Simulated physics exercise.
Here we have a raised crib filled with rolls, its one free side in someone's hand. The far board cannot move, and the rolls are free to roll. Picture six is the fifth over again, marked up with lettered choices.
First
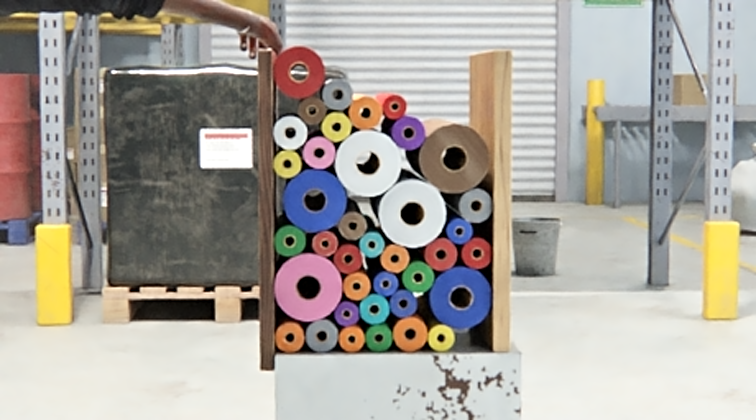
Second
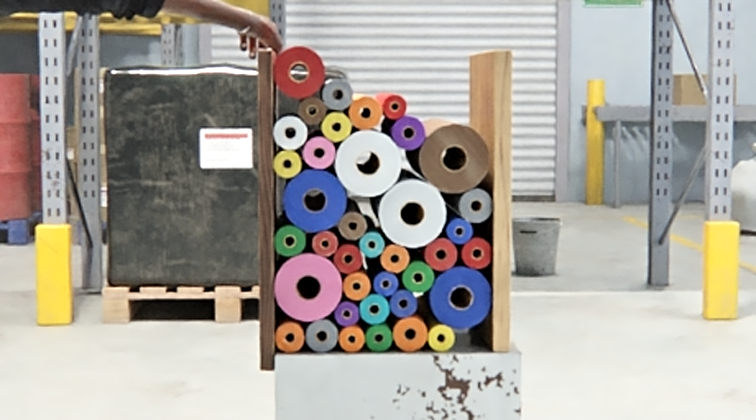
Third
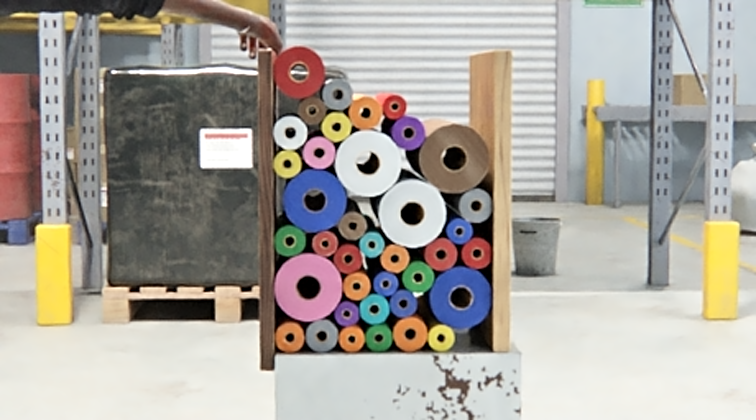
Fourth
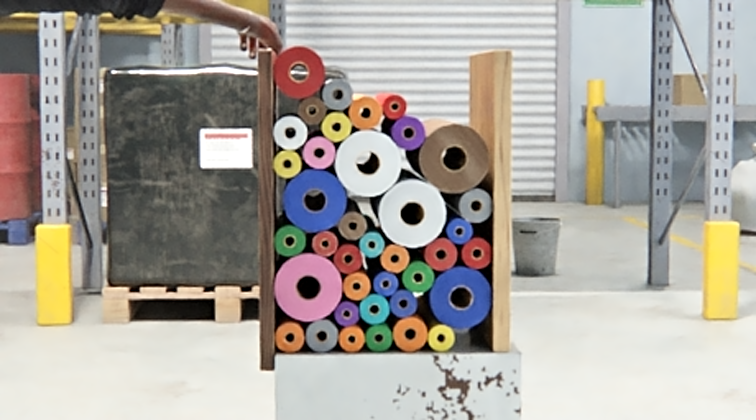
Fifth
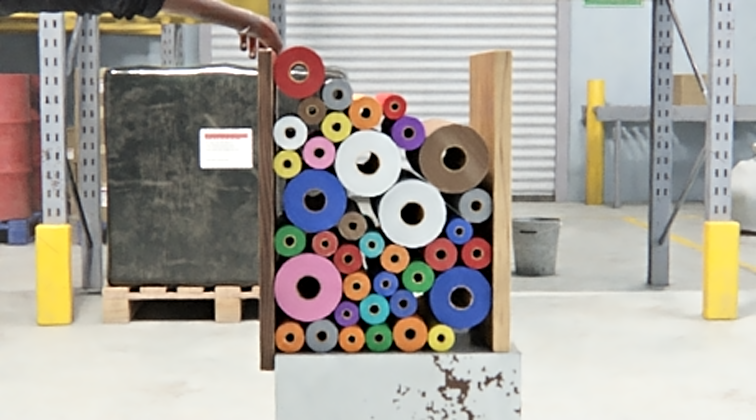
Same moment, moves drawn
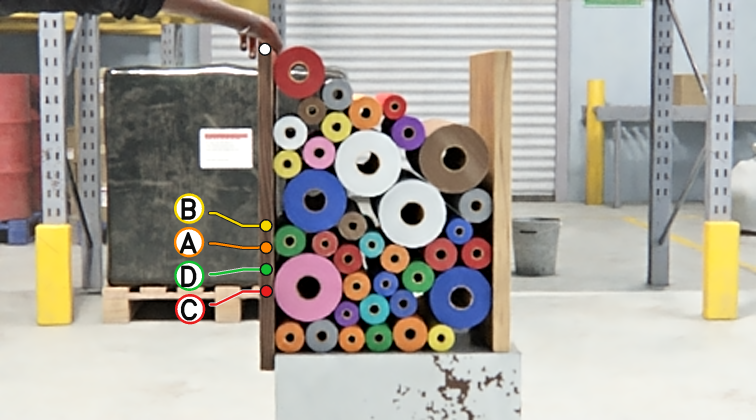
A hand resting at the top of the dark left side board barely moves, while the stacked colourful rolls between the two upright boards stay still on the raised base, with a red roll at the upper left.
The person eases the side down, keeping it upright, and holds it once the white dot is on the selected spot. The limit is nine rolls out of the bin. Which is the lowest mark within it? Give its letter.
The lowest mark that will do is A.
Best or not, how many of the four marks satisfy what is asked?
Two of the four.
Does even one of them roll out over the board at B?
Yes, at B.
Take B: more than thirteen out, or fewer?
Fewer than thirteen.
On the copy, A at (266, 247); B at (266, 226); C at (266, 291); D at (266, 270); the white dot at (265, 49).
On A. First, top of the board (273, 131).
Then, top of the board (274, 220).
Finally, top of the board (274, 247), about six out over the board.
By contrast, B about six out over the board; C more than nine out over the board; D more than nine out over the board.
